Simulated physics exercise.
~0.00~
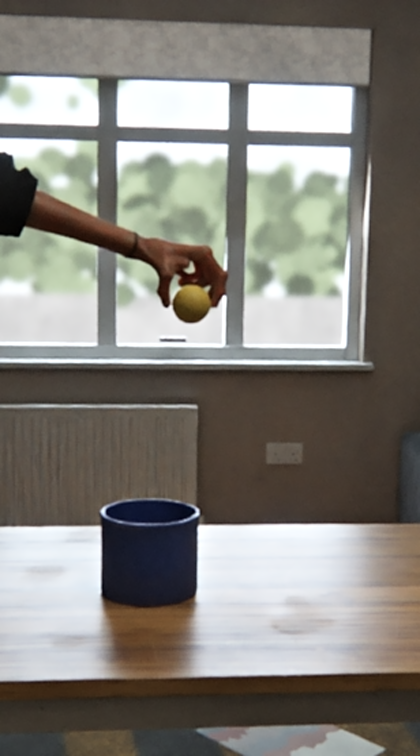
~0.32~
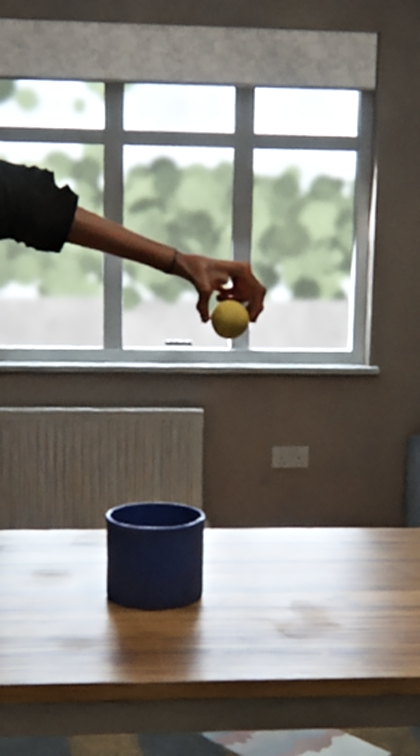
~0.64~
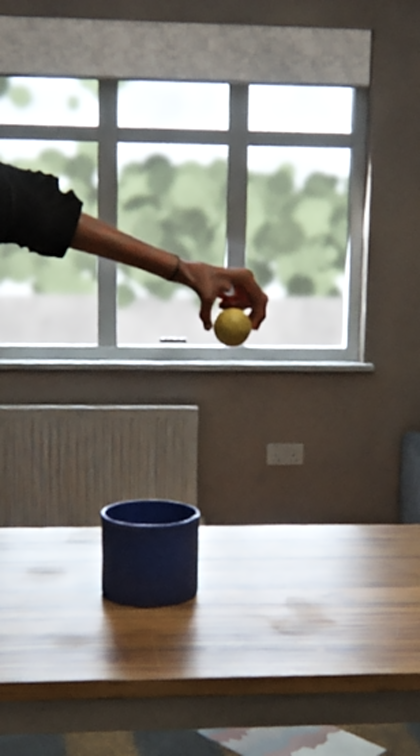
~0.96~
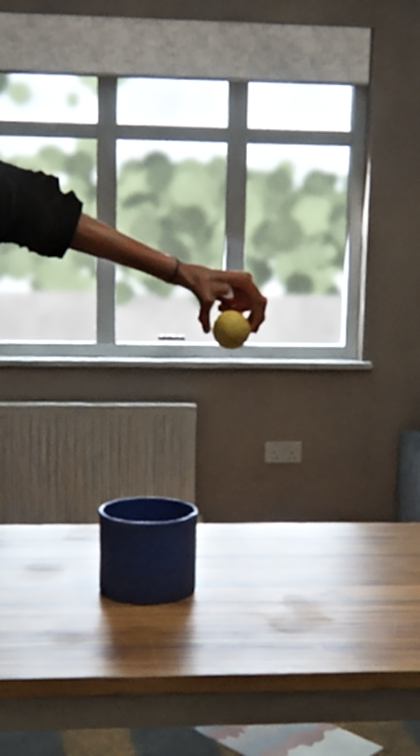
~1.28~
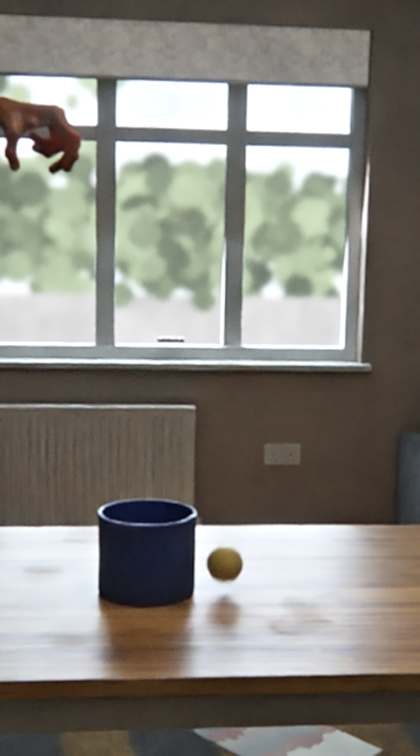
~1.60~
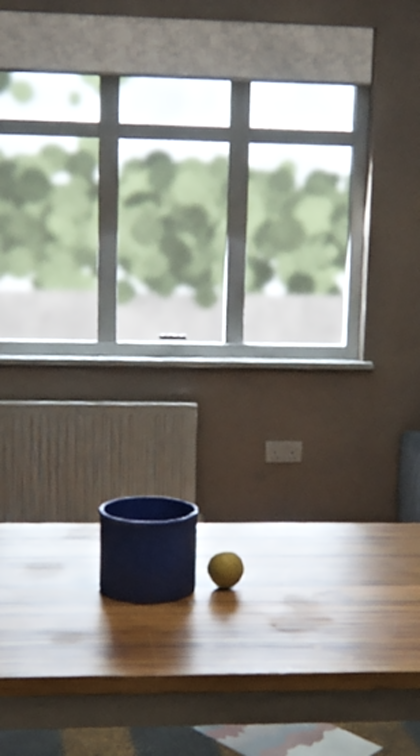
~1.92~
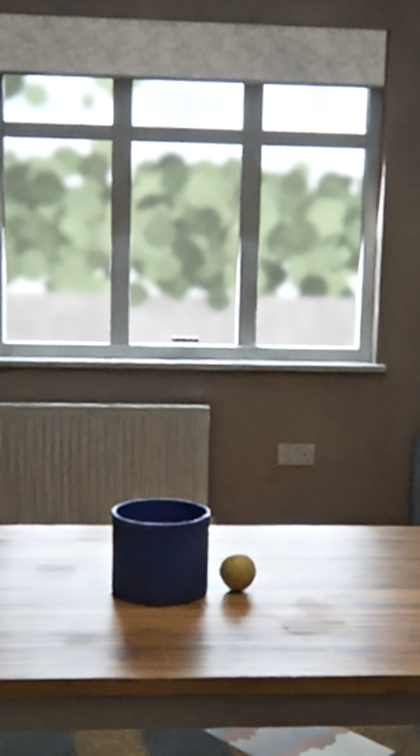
A yellow lemon, held by a hand above a wooden table, moved right and a little lower past a blue pot, then dropped as the hand let go and drew back, ending up on the table just right of the pot.
